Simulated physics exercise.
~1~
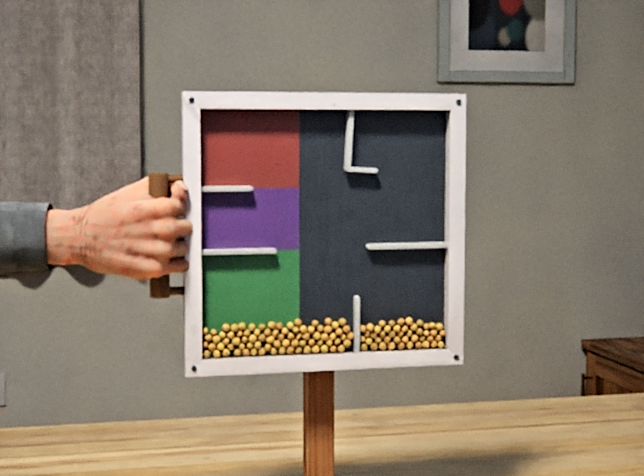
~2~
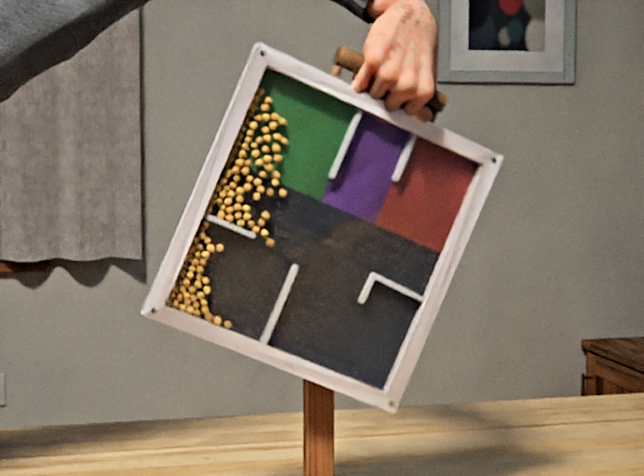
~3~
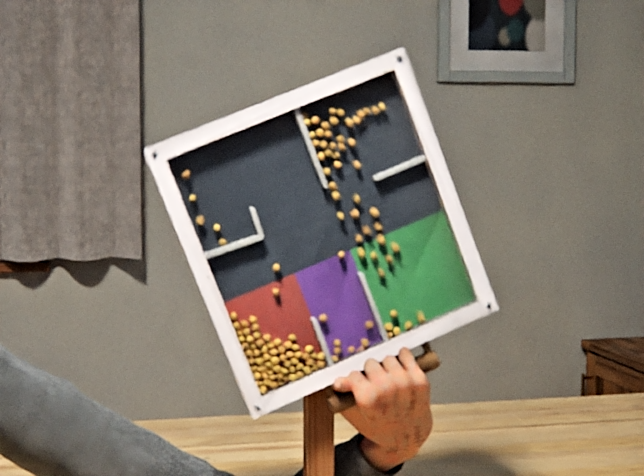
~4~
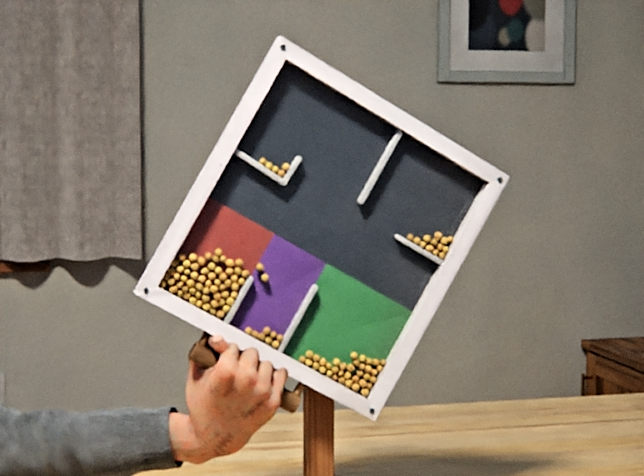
We see a hand turn a square, white-framed case of small wooden beads clockwise on its post, sending the beads tumbling among the partitions. It ends tilted, with the most beads in the red pocket, fewer in green, a few in purple, and some caught on two ledges.
